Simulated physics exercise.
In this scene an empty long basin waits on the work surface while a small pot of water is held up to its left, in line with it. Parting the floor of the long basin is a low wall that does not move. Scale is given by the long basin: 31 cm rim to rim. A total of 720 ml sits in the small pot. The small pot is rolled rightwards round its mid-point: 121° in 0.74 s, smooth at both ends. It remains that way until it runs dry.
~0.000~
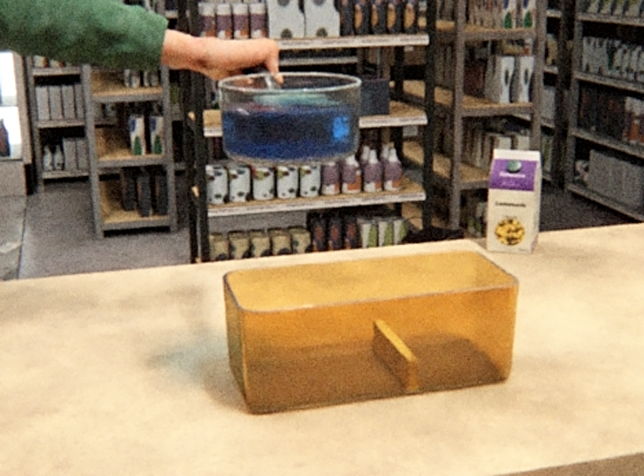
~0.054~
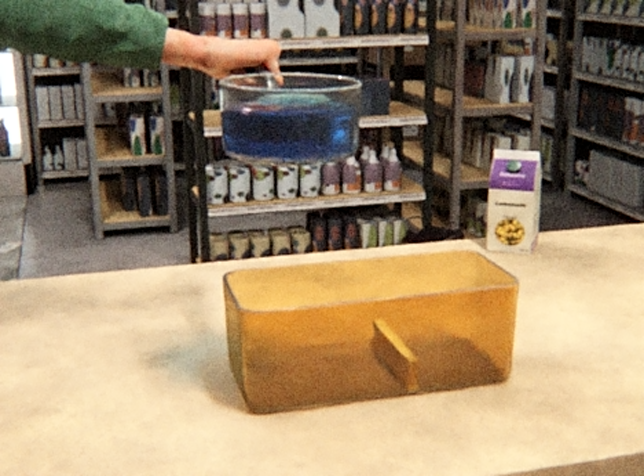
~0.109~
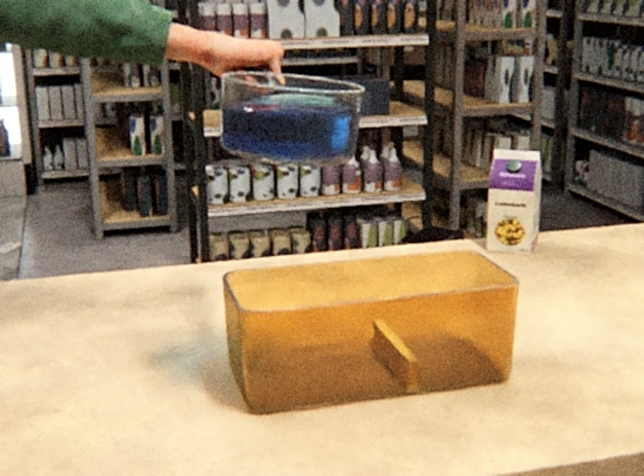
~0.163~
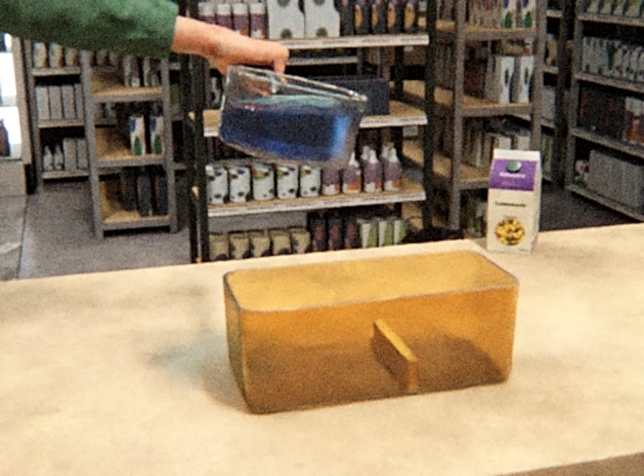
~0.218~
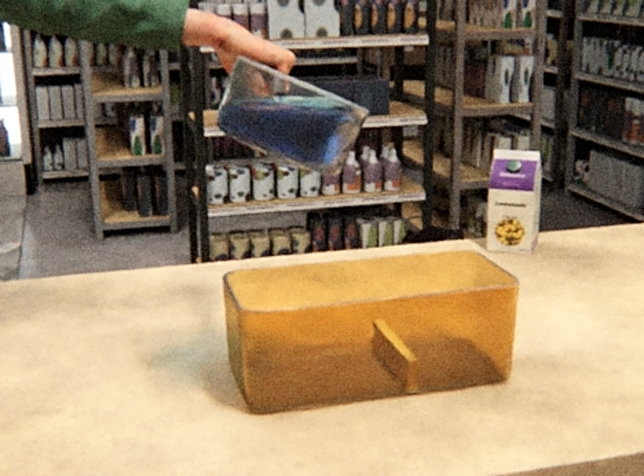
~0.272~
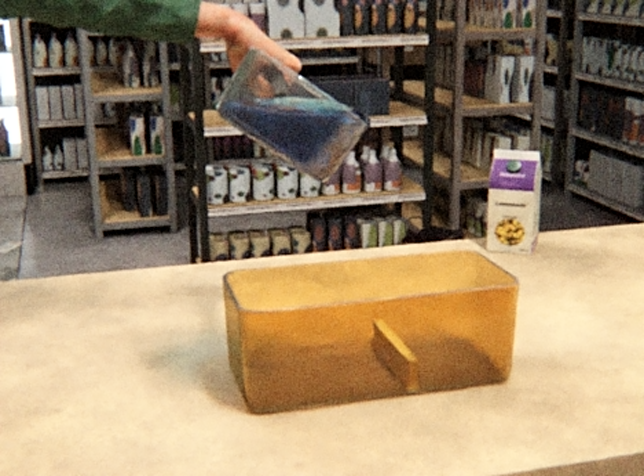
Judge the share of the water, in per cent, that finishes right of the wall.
46 percent, roughly.
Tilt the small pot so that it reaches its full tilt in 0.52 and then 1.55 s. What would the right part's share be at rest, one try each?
Around 40 per cent first, around 65 per cent next.
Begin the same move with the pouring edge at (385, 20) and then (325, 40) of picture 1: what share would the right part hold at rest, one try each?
Respectively 55 and 35 %.
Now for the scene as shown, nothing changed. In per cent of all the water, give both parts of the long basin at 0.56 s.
Left: Around 1. Right: Around 28.
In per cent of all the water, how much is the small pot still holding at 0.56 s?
Near 18 in a hundred.
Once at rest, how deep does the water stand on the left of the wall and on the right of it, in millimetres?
The left side settles near 16 mm and the right side near 24 mm.
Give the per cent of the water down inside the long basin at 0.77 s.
Around 86 per cent of the whole.
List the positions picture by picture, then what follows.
The first frame shows tilt 0°; pouring edge (356, 81); surface from (224, 107) to (352, 101); the long basin's rim runs from (231, 293) to (497, 267); the wall's top is at (394, 340).
The second frame shows tilt 2°; pouring edge (357, 83); surface from (224, 106) to (353, 101).
The third frame shows tilt 6°; pouring edge (359, 89); surface from (225, 106) to (354, 102).
The fourth frame shows tilt 14°; pouring edge (362, 98); surface from (225, 106) to (356, 105).
The fifth frame shows tilt 24°; pouring edge (363, 111); surface from (223, 105) to (359, 107).
The sixth frame shows tilt 36°; pouring edge (362, 127); surface from (221, 103) to (358, 115); 3 per cent is over the edge.
By 0.56 s the tilt is 105° and 19 per cent is still to pour, 1 is left of the wall and 29 right of it.
By 0.77 s the tilt is 121° and 1 per cent is still to pour, 35 is left of the wall and 52 right of it.
By 1.00 s the tilt is 121° and 0 per cent is still to pour, 49 is left of the wall and 49 right of it.
By 1.24 s the tilt is 121° and 0 per cent is still to pour, 51 is left of the wall and 47 right of it.
At rest 51 per cent lies left of the wall, 46 right of it and 3 outside.
